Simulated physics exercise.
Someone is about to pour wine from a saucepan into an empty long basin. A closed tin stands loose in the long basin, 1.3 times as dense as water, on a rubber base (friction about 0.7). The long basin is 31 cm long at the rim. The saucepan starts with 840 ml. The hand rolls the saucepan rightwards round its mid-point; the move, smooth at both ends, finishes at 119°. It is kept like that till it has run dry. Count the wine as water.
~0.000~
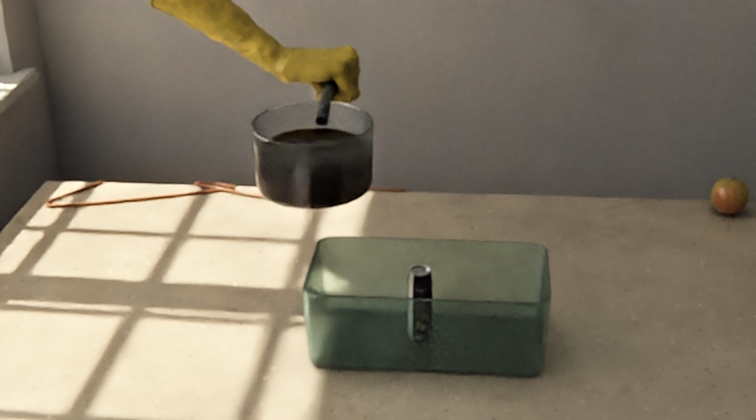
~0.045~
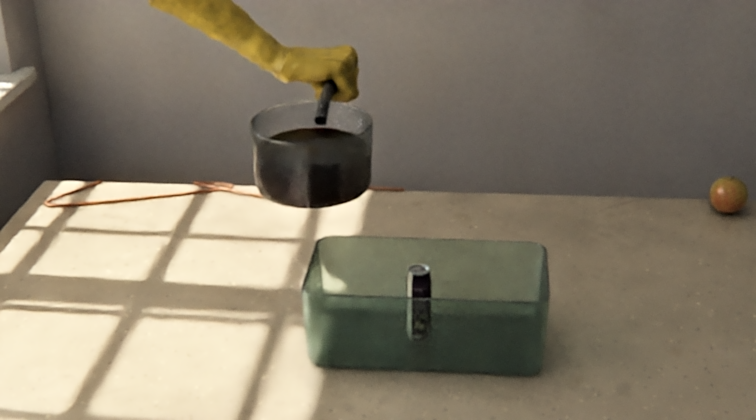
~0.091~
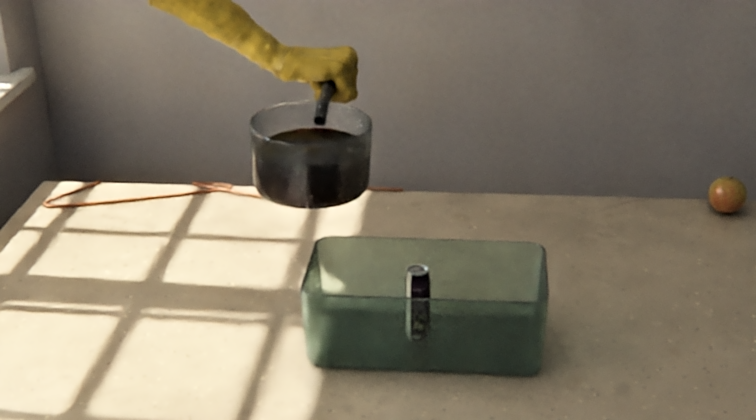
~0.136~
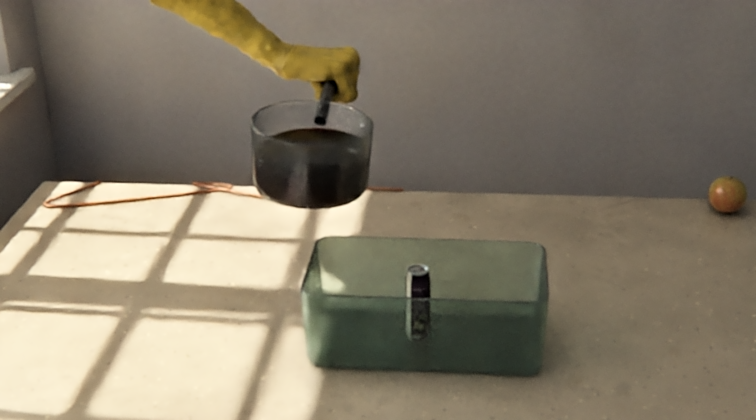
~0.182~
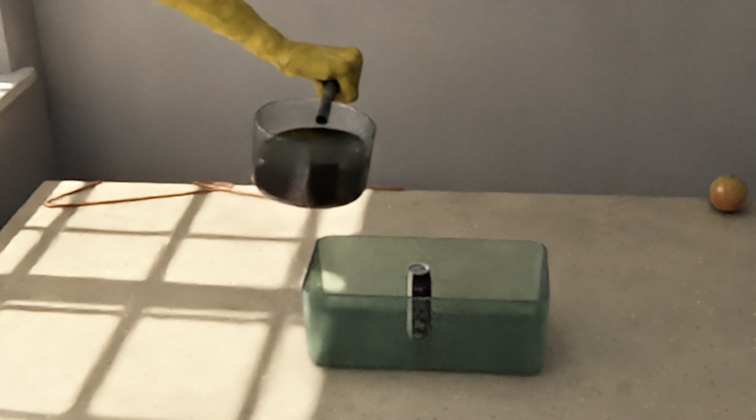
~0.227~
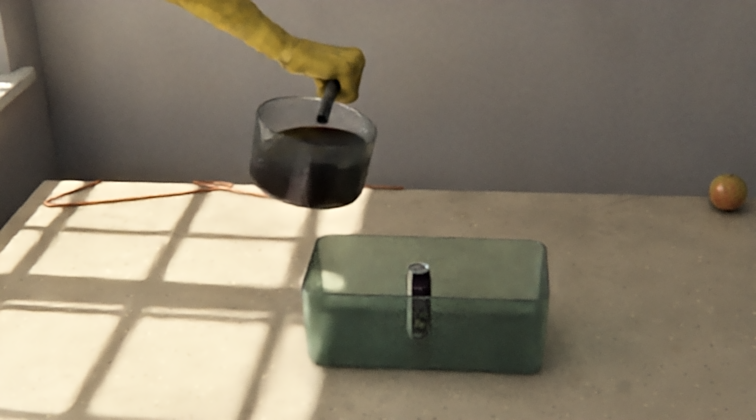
At the start, a yellow-gloved hand holds a clear saucepan of dark liquid level above a table, behind a green see-through basin with a small tin standing inside. The hand stays almost still, then slowly tilts the saucepan slightly to the right, while the basin and tin stay put.
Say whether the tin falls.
The tin keeps standing.
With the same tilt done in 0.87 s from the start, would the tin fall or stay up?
Then it stays up.
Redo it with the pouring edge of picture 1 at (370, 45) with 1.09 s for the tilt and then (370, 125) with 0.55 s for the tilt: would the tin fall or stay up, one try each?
First it remains upright; then it falls.
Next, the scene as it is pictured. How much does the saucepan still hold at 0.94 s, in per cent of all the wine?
Near 9 in a hundred.
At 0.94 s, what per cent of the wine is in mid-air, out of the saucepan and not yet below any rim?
About 12 per cent.
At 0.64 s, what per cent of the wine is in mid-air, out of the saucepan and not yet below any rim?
Near 32 in a hundred.
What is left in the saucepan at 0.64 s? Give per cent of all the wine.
About 64 per cent.
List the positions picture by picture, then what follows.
Tilt 0°; pouring edge (372, 125); surface from (258, 145) to (371, 149); the long basin's rim runs from (311, 265) to (548, 274); the tin's top is at (420, 273), in the first picture.
Tilt 1°; pouring edge (371, 125); surface from (257, 145) to (370, 148), in the second picture.
Tilt 2°; pouring edge (371, 127); surface from (256, 146) to (369, 149), in the third picture.
Tilt 5°; pouring edge (372, 130); surface from (256, 145) to (369, 149), in the fourth picture.
Tilt 8°; pouring edge (374, 132); surface from (257, 144) to (370, 148), in the fifth picture.
Tilt 12°; pouring edge (376, 136); surface from (257, 143) to (370, 148), in the sixth picture.
Then, 0.64 s in, the tilt is 75° and 65 per cent is still to pour; the tin stands where it began.
Then, 0.94 s in, the tilt is 113° and 9 per cent is still to pour; the tin stands where it began.
Then, 1.25 s in, the tilt is 119° and 0 per cent is still to pour; the tin stands where it began.
Then, 1.59 s in, the tilt is 119° and 0 per cent is still to pour; the tin stands where it began.
Finally, the tin stands where it began.
